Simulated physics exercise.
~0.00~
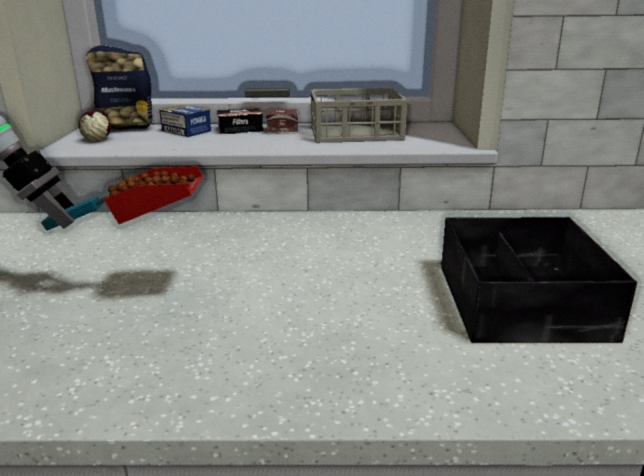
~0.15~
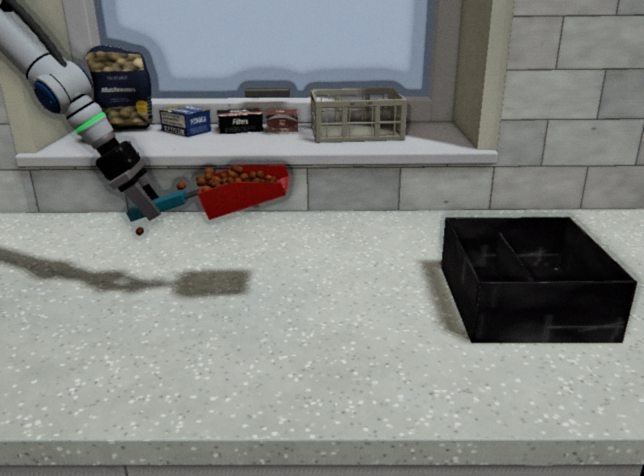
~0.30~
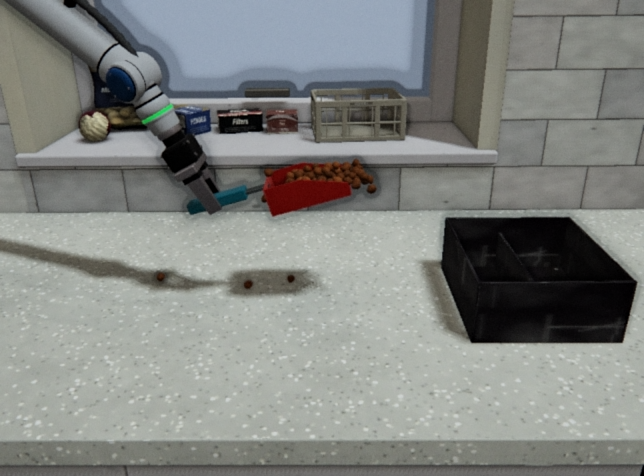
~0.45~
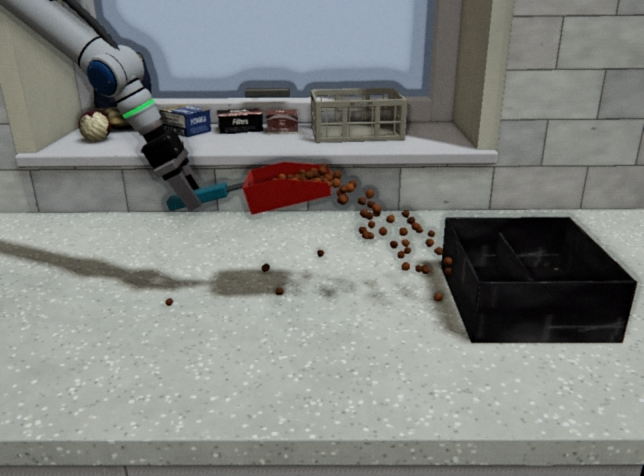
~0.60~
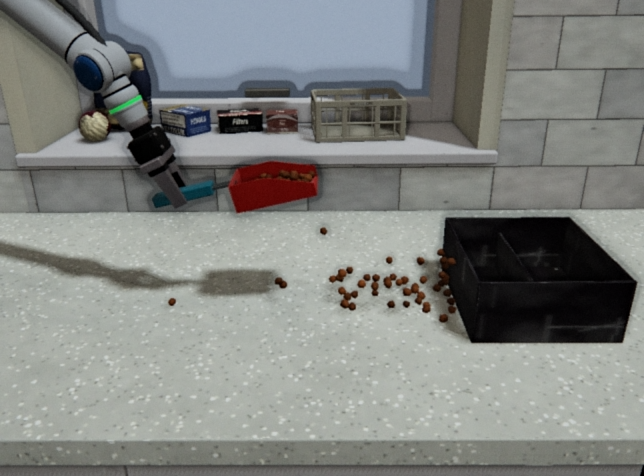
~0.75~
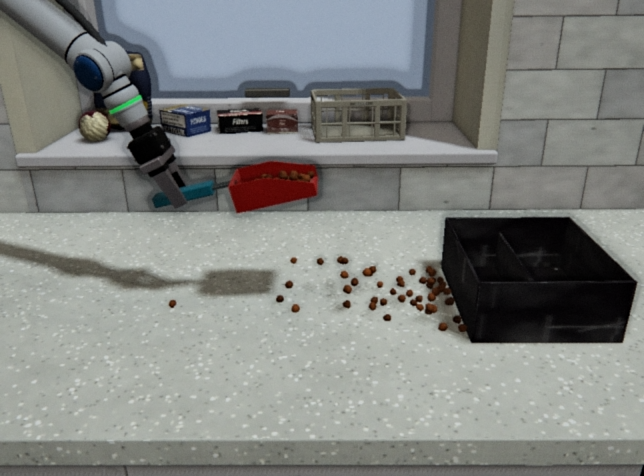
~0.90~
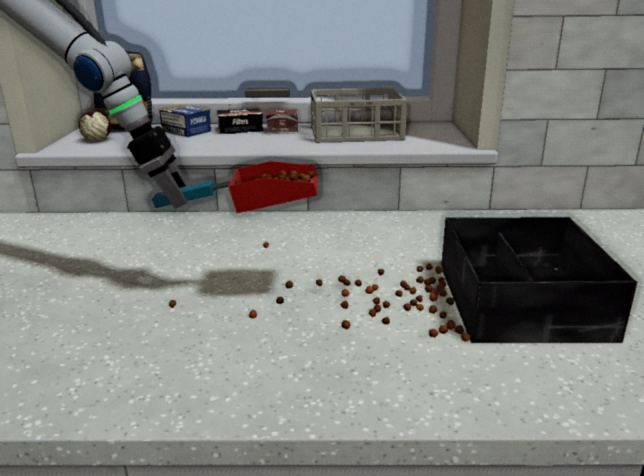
On a speckled pale counter below a windowsill lined with small boxes and a wire basket, a robot arm holds a red scoop full of hazelnuts, with a black divided bin standing at the right. The arm carries the scoop rightward, and a few nuts drop onto the counter behind it. It then draws back to the left, and a stream of nuts flies off the front, falling short of the bin. They bounce and roll against its near side and scatter across the counter. The arm holds still, with many nuts remaining in the scoop and the rest strewn outside the bin.
